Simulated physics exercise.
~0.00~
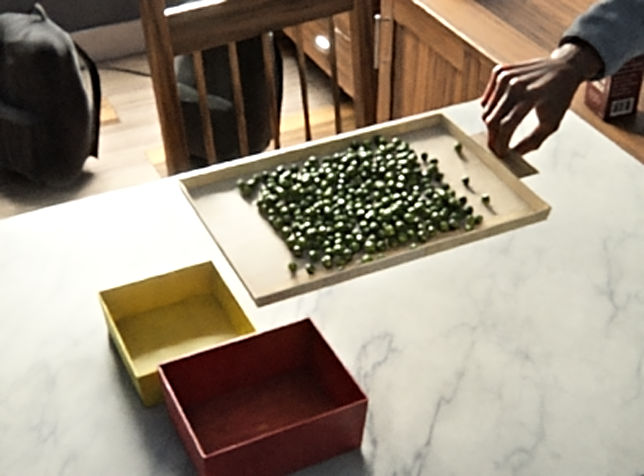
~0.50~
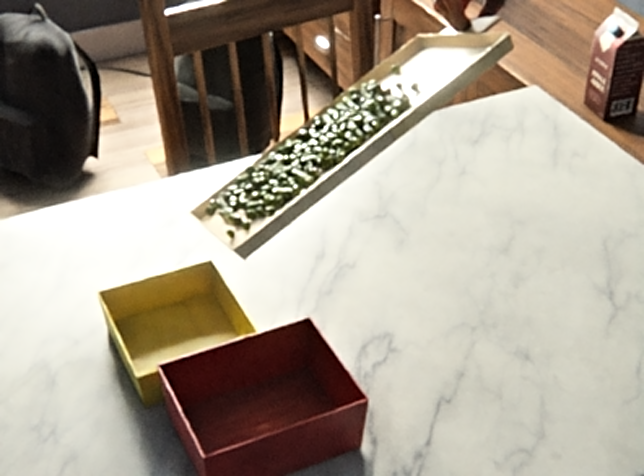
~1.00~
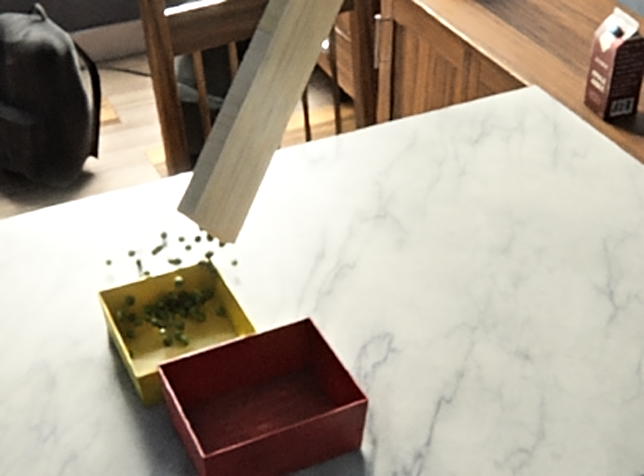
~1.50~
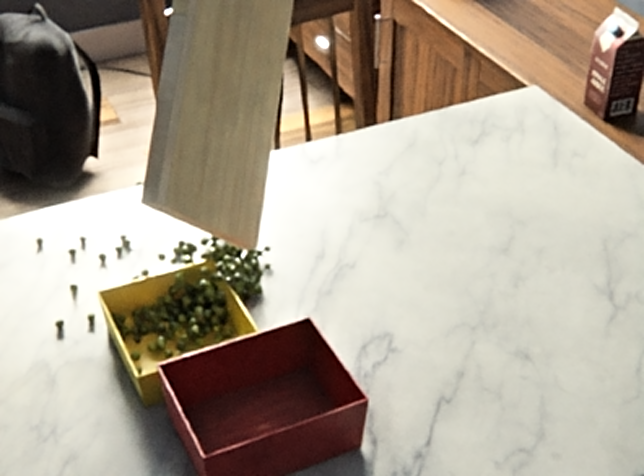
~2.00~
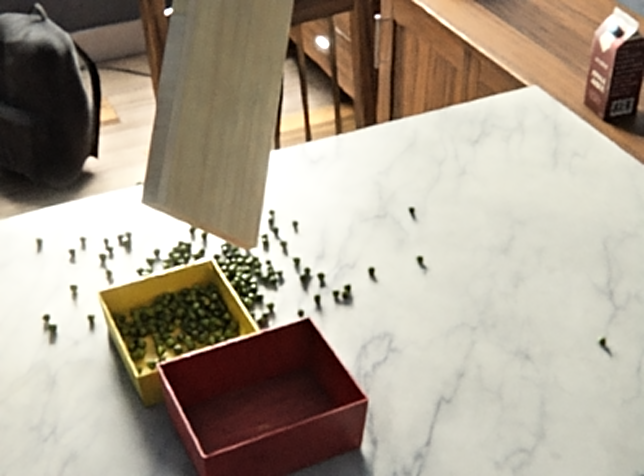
In this clip, a shallow tray of small green olives lifts from a marble table as a hand withdraws, then tips steeply leftward, spilling them into and around a yellow tin; many end up scattered across the table, while the red tin stays empty.
